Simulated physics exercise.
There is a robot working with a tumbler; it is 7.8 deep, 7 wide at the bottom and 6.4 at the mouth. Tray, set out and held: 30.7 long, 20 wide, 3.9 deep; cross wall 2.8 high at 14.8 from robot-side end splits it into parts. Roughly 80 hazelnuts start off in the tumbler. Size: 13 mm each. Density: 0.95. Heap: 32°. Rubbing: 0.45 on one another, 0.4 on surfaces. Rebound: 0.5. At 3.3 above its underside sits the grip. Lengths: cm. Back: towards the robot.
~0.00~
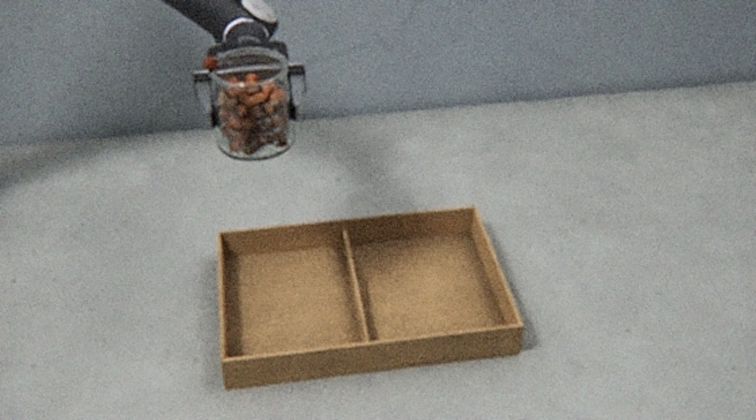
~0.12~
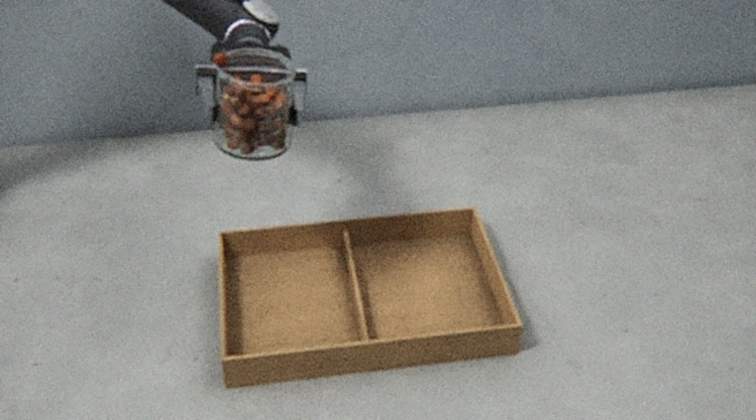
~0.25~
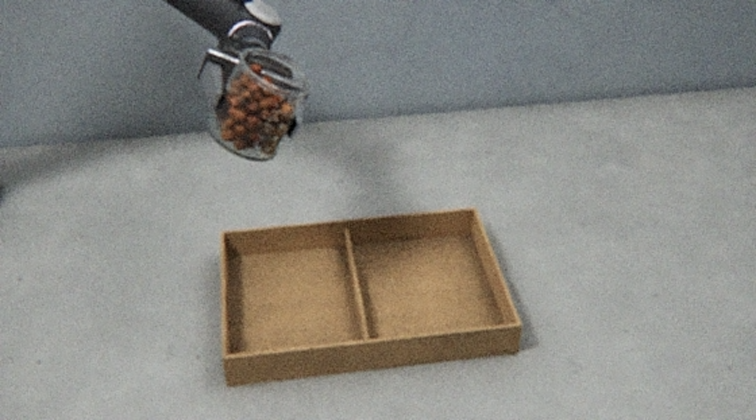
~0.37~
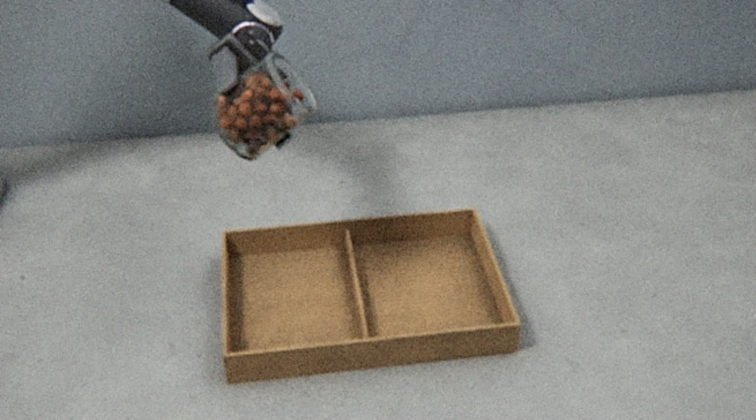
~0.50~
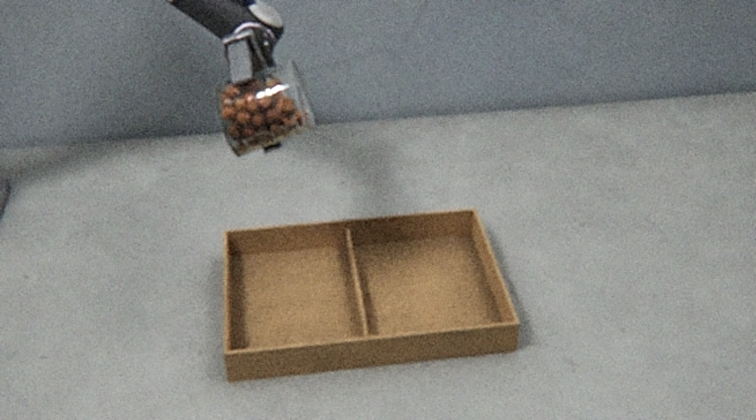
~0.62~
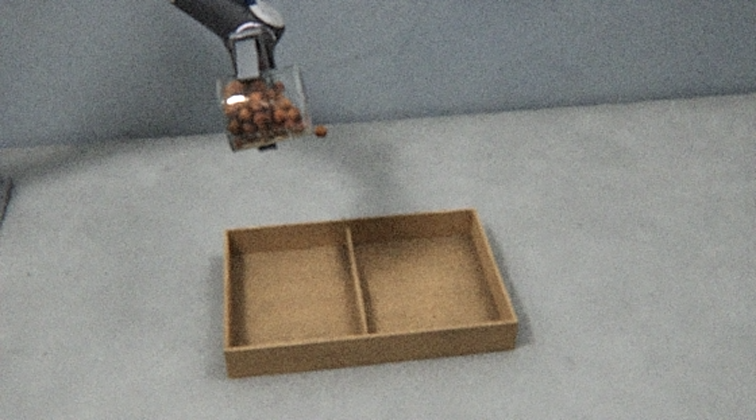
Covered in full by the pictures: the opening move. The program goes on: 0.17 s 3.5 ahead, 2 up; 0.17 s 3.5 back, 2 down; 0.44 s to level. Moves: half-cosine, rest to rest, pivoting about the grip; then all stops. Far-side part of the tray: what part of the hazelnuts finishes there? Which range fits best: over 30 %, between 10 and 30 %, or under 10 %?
The range that fits is between 10 and 30 %.
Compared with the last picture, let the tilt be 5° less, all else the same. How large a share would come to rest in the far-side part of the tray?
About 10 %.
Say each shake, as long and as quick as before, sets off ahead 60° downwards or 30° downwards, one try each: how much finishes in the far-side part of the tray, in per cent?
I'd say close to 0 percent for the first and close to 0 percent for the second.
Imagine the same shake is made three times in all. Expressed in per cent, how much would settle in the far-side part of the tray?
That would give close to 35 percent.
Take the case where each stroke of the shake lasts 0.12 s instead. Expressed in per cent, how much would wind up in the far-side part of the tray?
Around 45 percent.
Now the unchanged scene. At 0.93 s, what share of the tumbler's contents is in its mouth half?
Mouth half: Close to 55 per cent.
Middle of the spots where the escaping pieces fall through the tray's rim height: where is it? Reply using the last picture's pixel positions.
I'd put it somewhere near (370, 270).
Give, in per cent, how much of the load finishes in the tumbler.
75 percent.
After 0.93 s, tilted 82° forward, highest piece 28 above the table; 72 in the tumbler, 1 in the robot-side part, 12 in flight or on a rim.
After 1.24 s, tilted 23° forward, highest piece 30 above the table; 64 in the tumbler, 13 in the far-side part, 7 in the robot-side part, 1 in flight or on a rim.
After 1.60 s, level, highest piece 30 above the table; 64 in the tumbler, 14 in the far-side part, 7 in the robot-side part.
After 2.65 s, level, highest piece 30 above the table; 64 in the tumbler, 14 in the far-side part, 7 in the robot-side part.
At rest, 64 in the tumbler, 14 in the far-side part, 7 in the robot-side part. That is 16 % in the far-side part of the tray.
